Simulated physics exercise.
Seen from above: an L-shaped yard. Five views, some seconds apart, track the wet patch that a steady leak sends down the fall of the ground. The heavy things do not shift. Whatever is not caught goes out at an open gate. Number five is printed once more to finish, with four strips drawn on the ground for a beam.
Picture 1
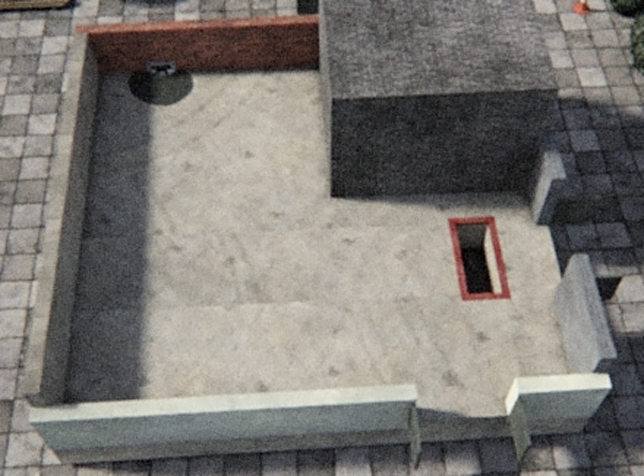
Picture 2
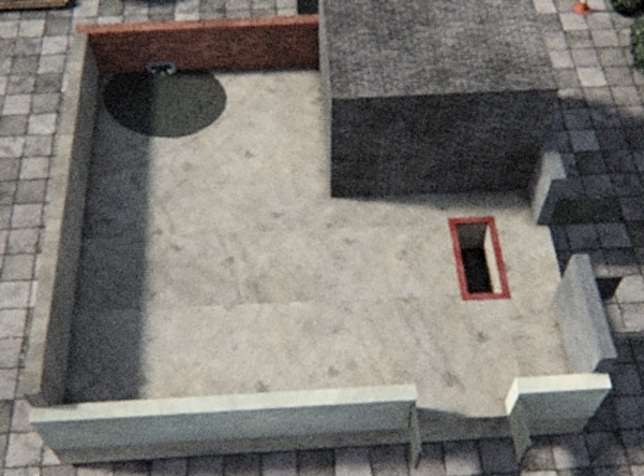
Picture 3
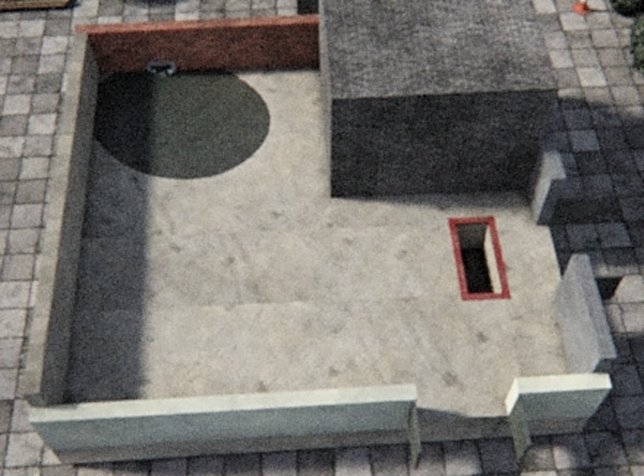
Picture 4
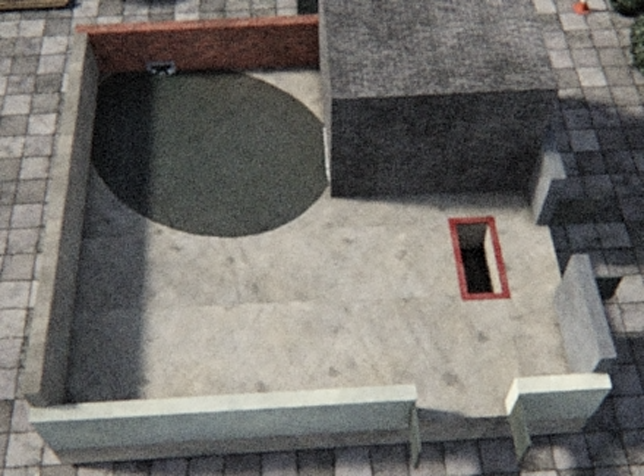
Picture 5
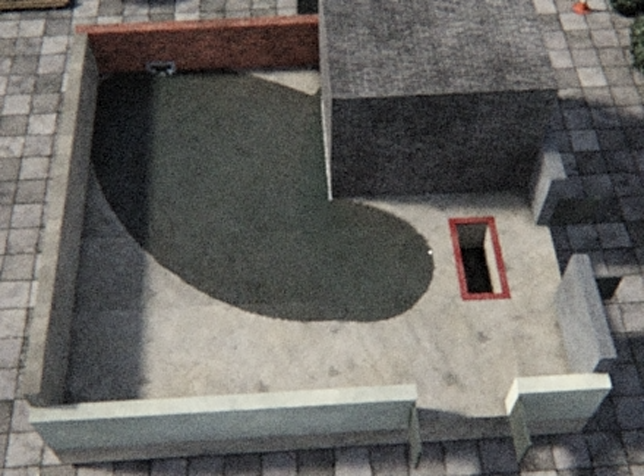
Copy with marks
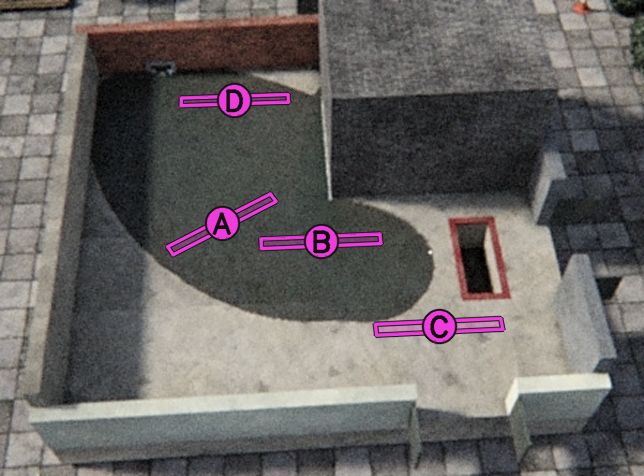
An L-shaped walled yard sat still while a dark wet patch spread from its top left corner, widening across the pale floor, then bulging right past the grey block, with the red-edged drain still dry.
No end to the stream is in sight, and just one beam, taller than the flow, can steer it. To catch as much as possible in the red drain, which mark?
Use spot B.
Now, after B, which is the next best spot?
Spot C.
On the marked copy, A from (170, 250) to (273, 197); B from (261, 243) to (380, 238); C from (376, 329) to (501, 323); D from (181, 101) to (288, 98).
For spot A, about 17 % of the stream goes into the red drain, about 82 % out by the gates.
For spot B, about 50 % of the stream goes into the red drain, about 46 % out by the gates.
For spot C, about 31 % of the stream goes into the red drain, about 67 % out by the gates.
For spot D, about 16 % of the stream goes into the red drain, about 84 % out by the gates.
